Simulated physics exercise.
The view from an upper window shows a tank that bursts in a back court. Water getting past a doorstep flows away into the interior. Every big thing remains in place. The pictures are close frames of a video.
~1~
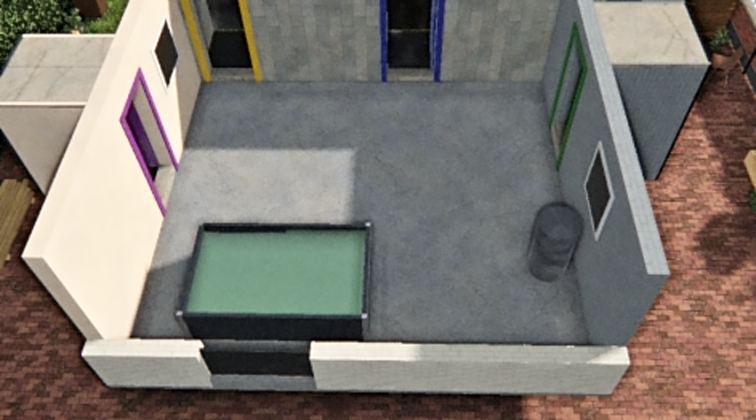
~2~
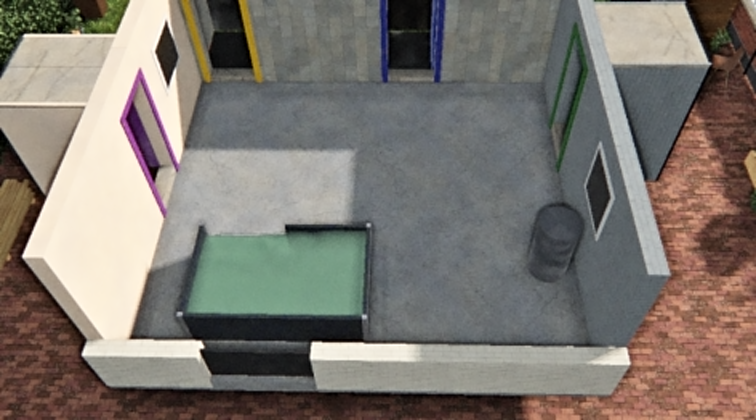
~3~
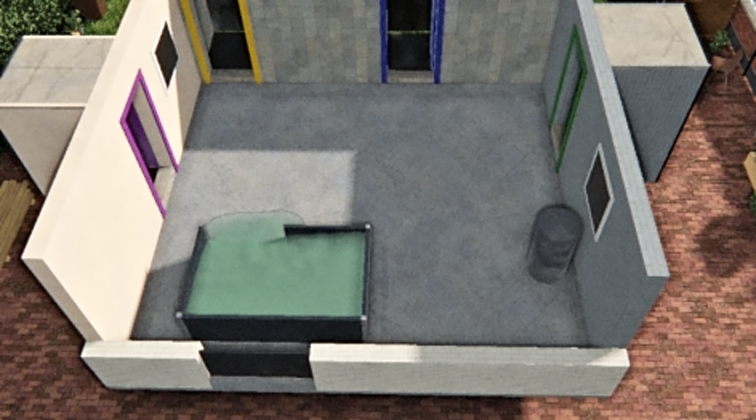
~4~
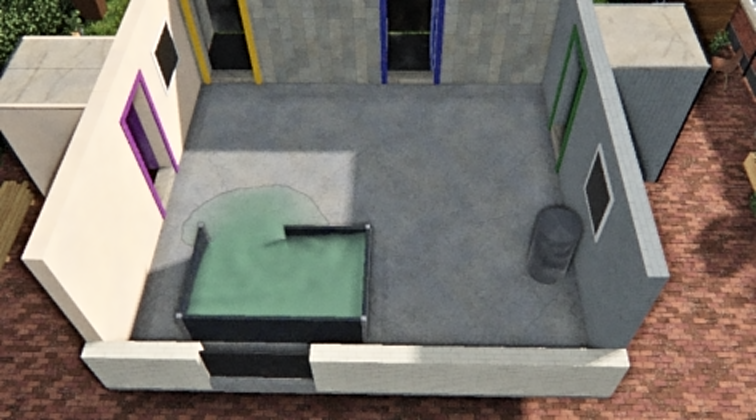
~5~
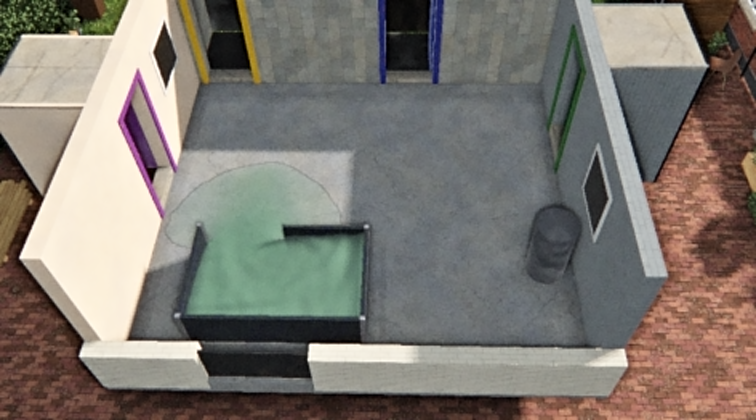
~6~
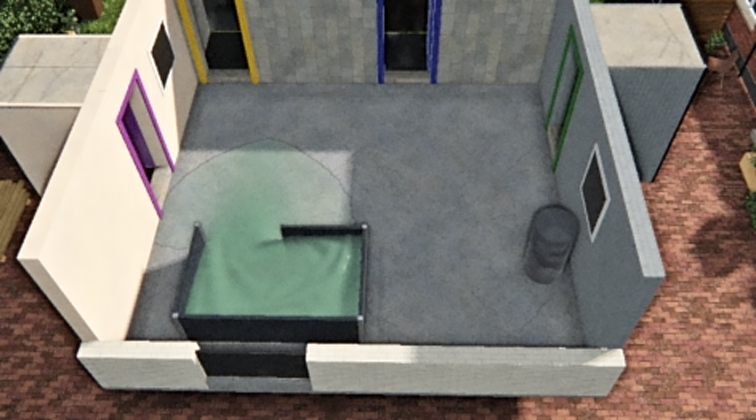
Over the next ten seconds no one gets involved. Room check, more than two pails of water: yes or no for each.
Blue door, no; yellow door, yes; purple door, no; green door, no.
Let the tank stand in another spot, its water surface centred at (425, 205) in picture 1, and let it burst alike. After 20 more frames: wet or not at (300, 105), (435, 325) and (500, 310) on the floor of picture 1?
Going through the three spots in turn: Gets wet, stays untouched, stays untouched.
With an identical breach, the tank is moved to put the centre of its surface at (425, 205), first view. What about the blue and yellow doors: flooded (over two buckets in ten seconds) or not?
Well, the blue admits more and the yellow admits more.
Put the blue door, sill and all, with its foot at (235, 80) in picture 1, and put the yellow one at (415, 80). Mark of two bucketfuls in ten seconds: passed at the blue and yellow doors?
Blue exceeds it, yellow falls short.
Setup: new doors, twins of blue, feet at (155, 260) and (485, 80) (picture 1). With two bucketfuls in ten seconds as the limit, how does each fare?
Door by door: Ends up below, then ends up below.
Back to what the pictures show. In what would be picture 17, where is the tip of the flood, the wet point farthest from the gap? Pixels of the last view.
I'd point to (399, 84).
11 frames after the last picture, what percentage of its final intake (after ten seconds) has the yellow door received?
Approximately 10 per cent.
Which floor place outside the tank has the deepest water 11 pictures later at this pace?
Around (215, 90).
A moment on, water covers 30 % of the floor; the blue door not reached, the yellow door wet at the sill, nothing in, the purple door wet at the sill, nothing in, the green door not reached.
Next, water covers 35 % of the floor; the blue door wet at the sill, nothing in, the yellow door over two buckets in, the purple door under two buckets in, the green door not reached.
Then, water covers 45 % of the floor; the blue door wet at the sill, nothing in, the yellow door far over two buckets in, the purple door under two buckets in, the green door not reached.
Later, water covers 65 % of the floor; the blue door wet at the sill, nothing in, the yellow door far over two buckets in, the purple door under two buckets in, the green door wet at the sill, nothing in.
In the end, water covers 95 % of the floor; the blue door wet at the sill, nothing in, the yellow door far over two buckets in, the purple door under two buckets in, the green door wet at the sill, nothing in.
